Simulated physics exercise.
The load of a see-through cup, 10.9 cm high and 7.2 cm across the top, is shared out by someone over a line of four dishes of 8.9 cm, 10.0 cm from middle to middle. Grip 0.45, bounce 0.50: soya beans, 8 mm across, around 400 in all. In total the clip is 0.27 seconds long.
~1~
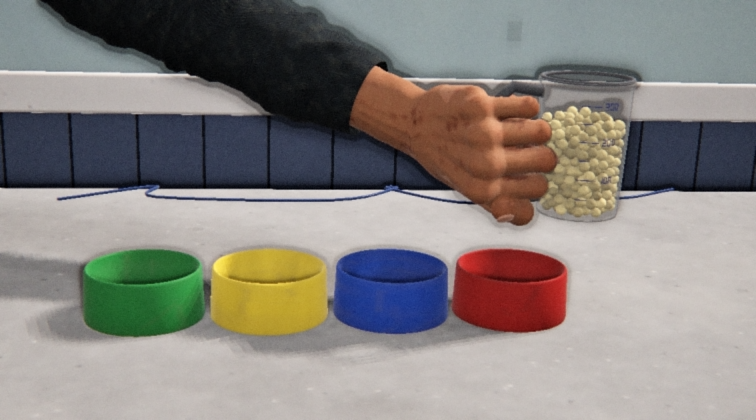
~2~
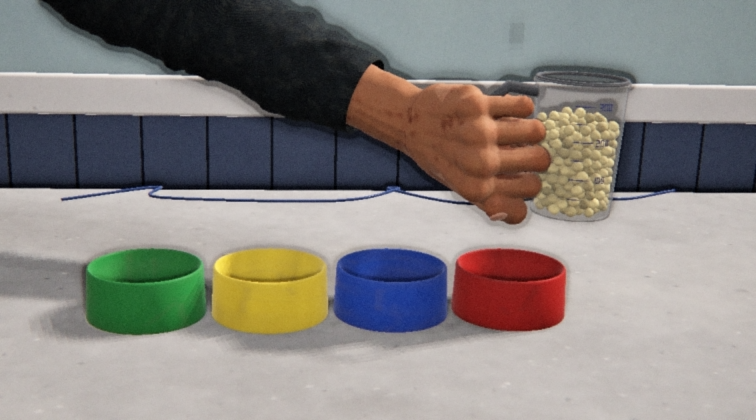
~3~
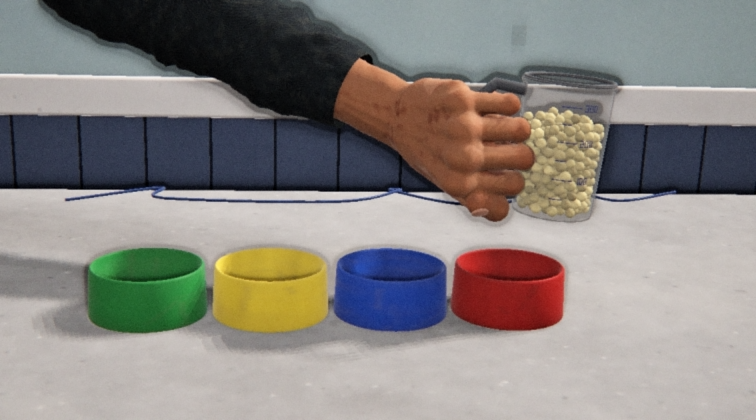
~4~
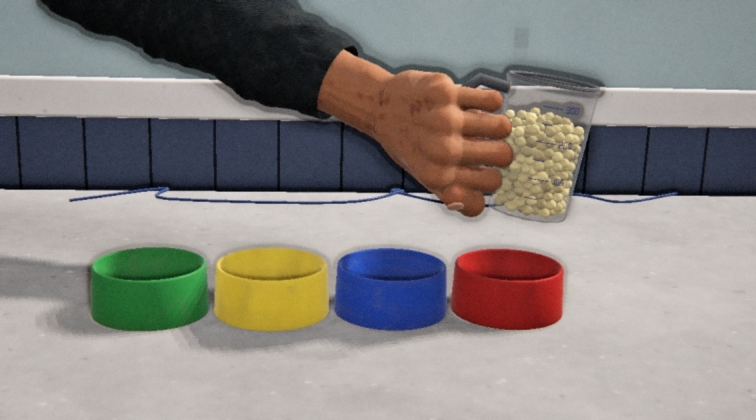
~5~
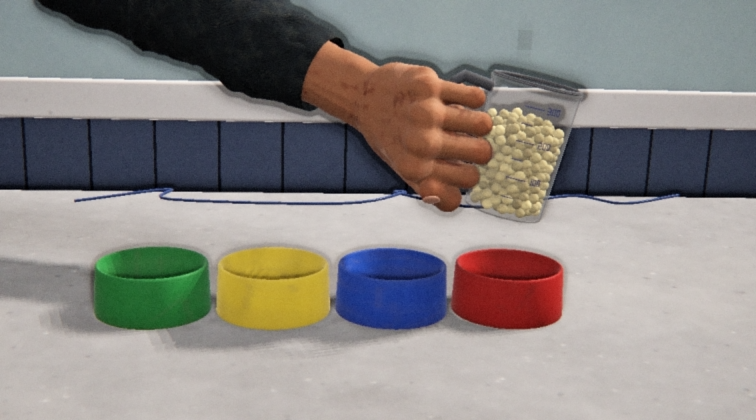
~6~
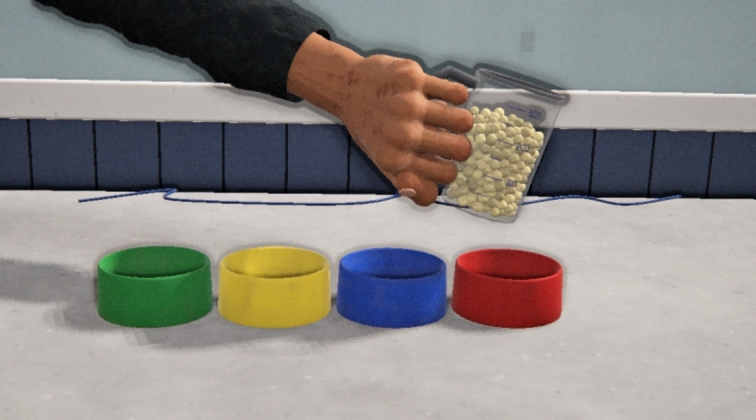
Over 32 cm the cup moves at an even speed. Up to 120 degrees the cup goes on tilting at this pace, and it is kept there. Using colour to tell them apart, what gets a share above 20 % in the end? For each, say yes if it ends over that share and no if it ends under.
Red: Share not greater than a fifth. Blue: Share not greater than a fifth. Green: Share not greater than a fifth. Yellow: Share greater than a fifth. Counter: Share not greater than a fifth.
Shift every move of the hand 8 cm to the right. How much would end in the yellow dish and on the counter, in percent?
Yellow: 0; counter: 0.
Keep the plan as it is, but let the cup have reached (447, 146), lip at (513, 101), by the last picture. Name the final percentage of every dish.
You'd end up with red at 0, blue at 0, green at 0 and yellow at 90.
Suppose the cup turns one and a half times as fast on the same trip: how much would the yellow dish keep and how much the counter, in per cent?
In that case you'd see yellow at 90 and the counter at 10.
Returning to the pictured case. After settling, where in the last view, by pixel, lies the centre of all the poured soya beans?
In the last view, approximately (279, 277).
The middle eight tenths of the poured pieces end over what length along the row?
Spread: Around 6 cm.
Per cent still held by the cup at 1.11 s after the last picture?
Roughly 95 per cent.
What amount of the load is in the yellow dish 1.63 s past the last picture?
I'd put it at about 85 % by that time.
Then, 0.67 s after the last picture, tilt 65 degrees; cup holds 100 %.
Then, 1.11 s after the last picture, tilt 97 degrees; cup holds 95 %.
Then, 1.63 s after the last picture, tilt 120 degrees; cup holds 10 %, yellow 85 %.
In the end, red 0 %, blue 0 %, green 0 %, yellow 95 %, counter 5 %.
